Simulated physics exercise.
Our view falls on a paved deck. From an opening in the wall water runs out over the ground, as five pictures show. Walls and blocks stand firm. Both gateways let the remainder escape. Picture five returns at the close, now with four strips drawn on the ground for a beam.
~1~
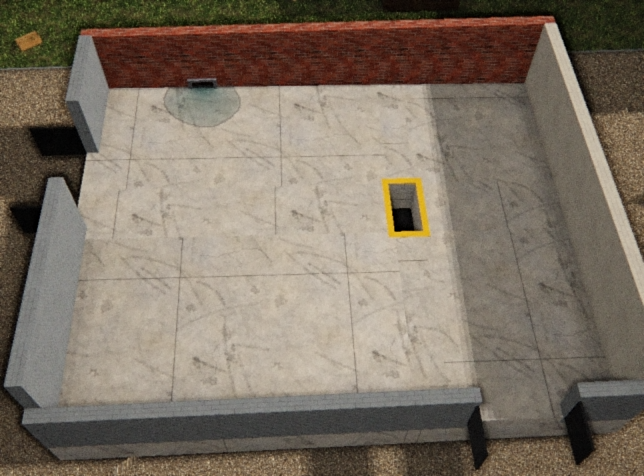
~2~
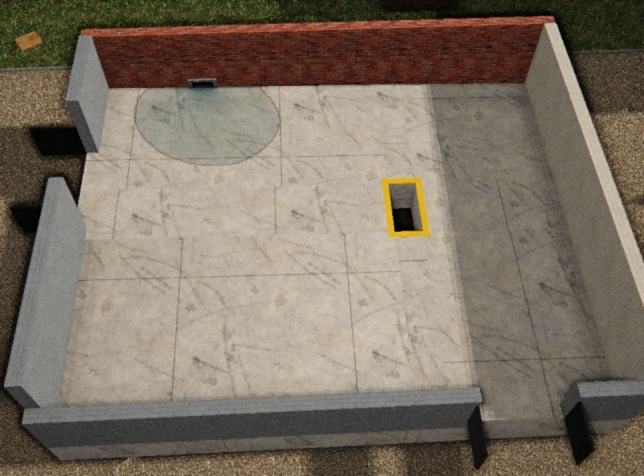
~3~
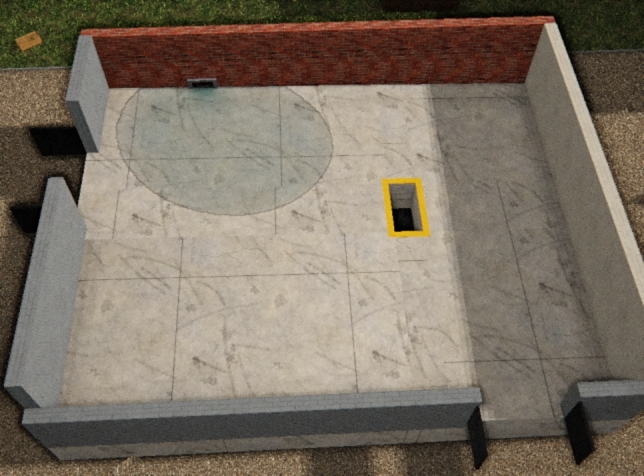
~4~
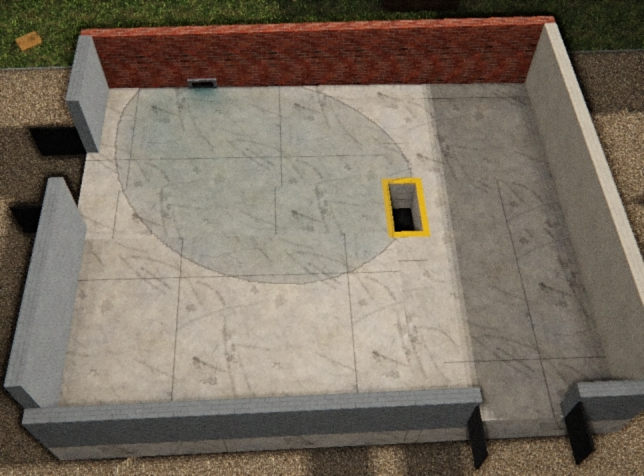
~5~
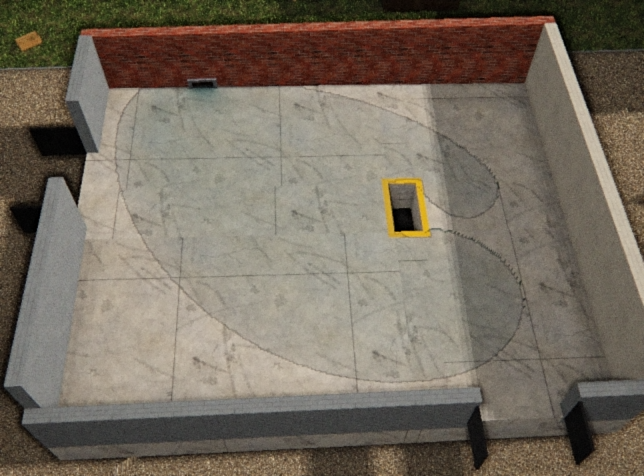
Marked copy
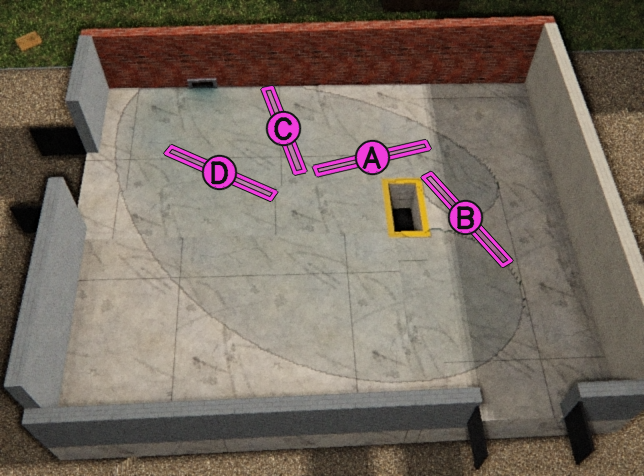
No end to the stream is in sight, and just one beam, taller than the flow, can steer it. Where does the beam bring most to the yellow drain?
Place D.
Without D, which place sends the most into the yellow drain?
B.
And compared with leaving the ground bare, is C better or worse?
It is worse.
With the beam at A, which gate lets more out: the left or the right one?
More leaves on the right.
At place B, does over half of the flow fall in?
No, it does not.
On the marked copy, A from (316, 170) to (427, 145); B from (427, 175) to (506, 263); C from (267, 88) to (299, 172); D from (168, 150) to (273, 195).
With A, about 13 % of the stream runs into the yellow drain, about 82 % out by the gates.
With B, about 26 % of the stream runs into the yellow drain, about 70 % out by the gates.
With C, about 11 % of the stream runs into the yellow drain, about 85 % out by the gates.
With D, about 41 % of the stream runs into the yellow drain, about 56 % out by the gates.
